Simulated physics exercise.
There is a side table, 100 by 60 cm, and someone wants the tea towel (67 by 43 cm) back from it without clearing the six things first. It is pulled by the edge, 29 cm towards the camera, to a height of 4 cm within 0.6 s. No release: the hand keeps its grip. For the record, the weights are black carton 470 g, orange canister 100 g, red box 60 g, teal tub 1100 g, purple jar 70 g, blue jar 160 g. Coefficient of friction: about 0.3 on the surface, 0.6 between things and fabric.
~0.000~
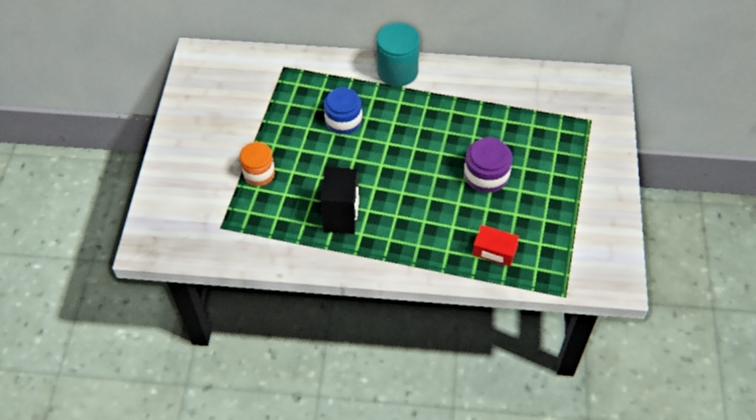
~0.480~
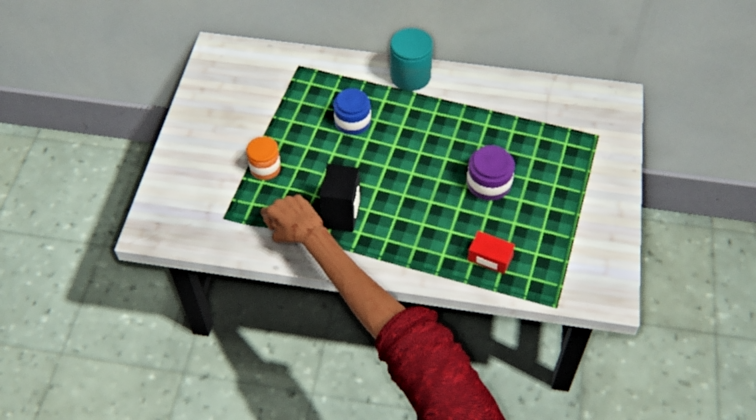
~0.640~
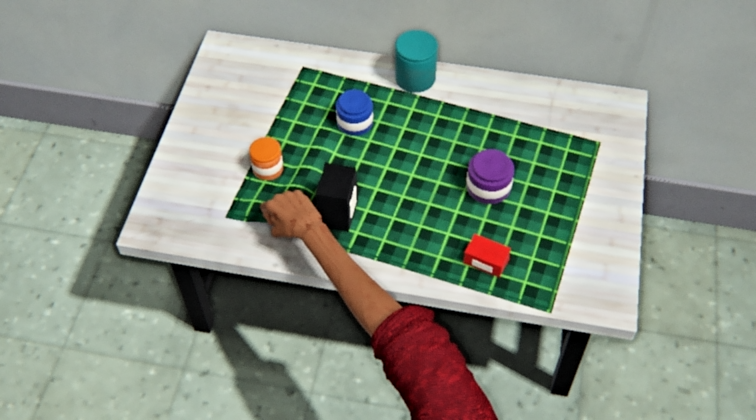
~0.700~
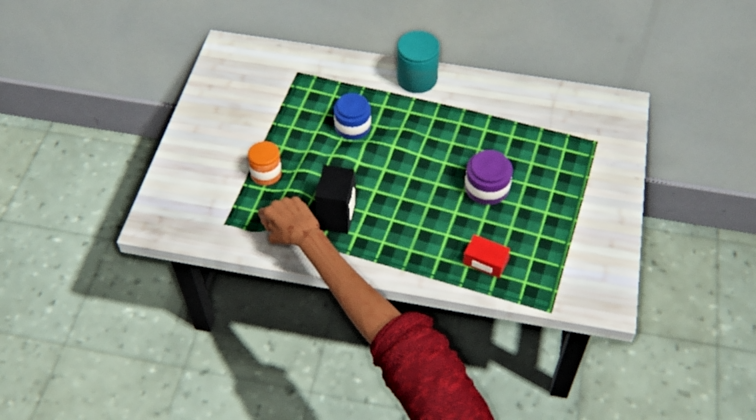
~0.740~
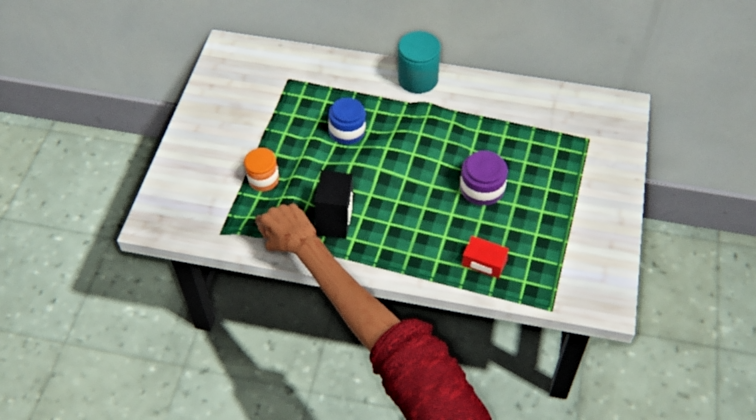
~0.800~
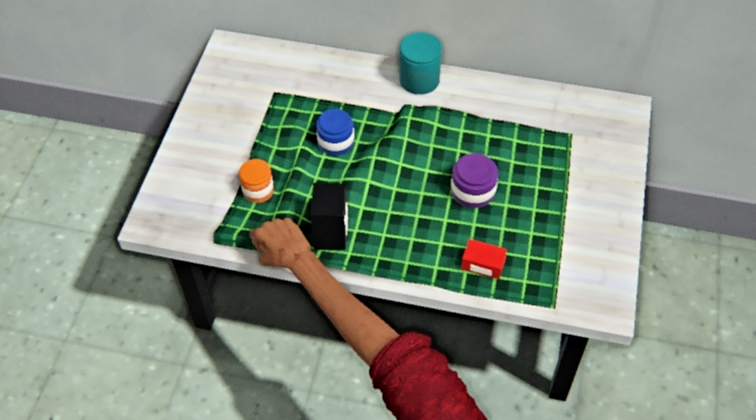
On a side table, a hand grips a green checked tea towel's near-left corner, dragging it leftward, rumpling it and shifting containers.
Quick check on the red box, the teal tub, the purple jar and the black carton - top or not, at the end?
End state: Red box not on top, teal tub top, purple jar not on top, black carton not on top.
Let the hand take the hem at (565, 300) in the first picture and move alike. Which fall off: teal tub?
Here the teal tub would end up on its support.
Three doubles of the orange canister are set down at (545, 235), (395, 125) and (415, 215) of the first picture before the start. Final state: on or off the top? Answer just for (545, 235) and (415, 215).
First leaves the top, second leaves the top.
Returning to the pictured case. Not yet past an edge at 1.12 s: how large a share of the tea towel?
I'd say close to 65 per cent of it.
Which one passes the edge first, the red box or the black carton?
First goes the black one.
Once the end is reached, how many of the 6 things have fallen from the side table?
Tally: 5.
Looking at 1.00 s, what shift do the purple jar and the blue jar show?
I'd put the purple jar at some 15 centimetres and the blue jar at some 25 centimetres.
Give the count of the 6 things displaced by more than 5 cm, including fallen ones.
That comes to 5 of the things.
By 0.9 s, 90 % of the tea towel is still over the top; black carton 10 cm off its start, purple jar 9 cm off its start, red box 3 cm off its start.
By 1.0 s, 80 % of the tea towel is still over the top; black carton 16 cm off its start, purple jar 14 cm off its start, red box 7 cm off its start.
By 1.1 s, 65 % of the tea towel is still over the top; black carton on its side, 23 cm off its start at (313, 313), purple jar 19 cm off its start at (406, 201), red box 11 cm off its start at (448, 282).
By 1.2 s, 40 % of the tea towel is still over the top; black carton over the edge, purple jar 26 cm off its start, red box 17 cm off its start.
By 2.8 s, 0 % of the tea towel is still over the top; purple jar over the edge, black carton over the edge, red box over the edge, teal tub 0 cm off its start at (421, 46).
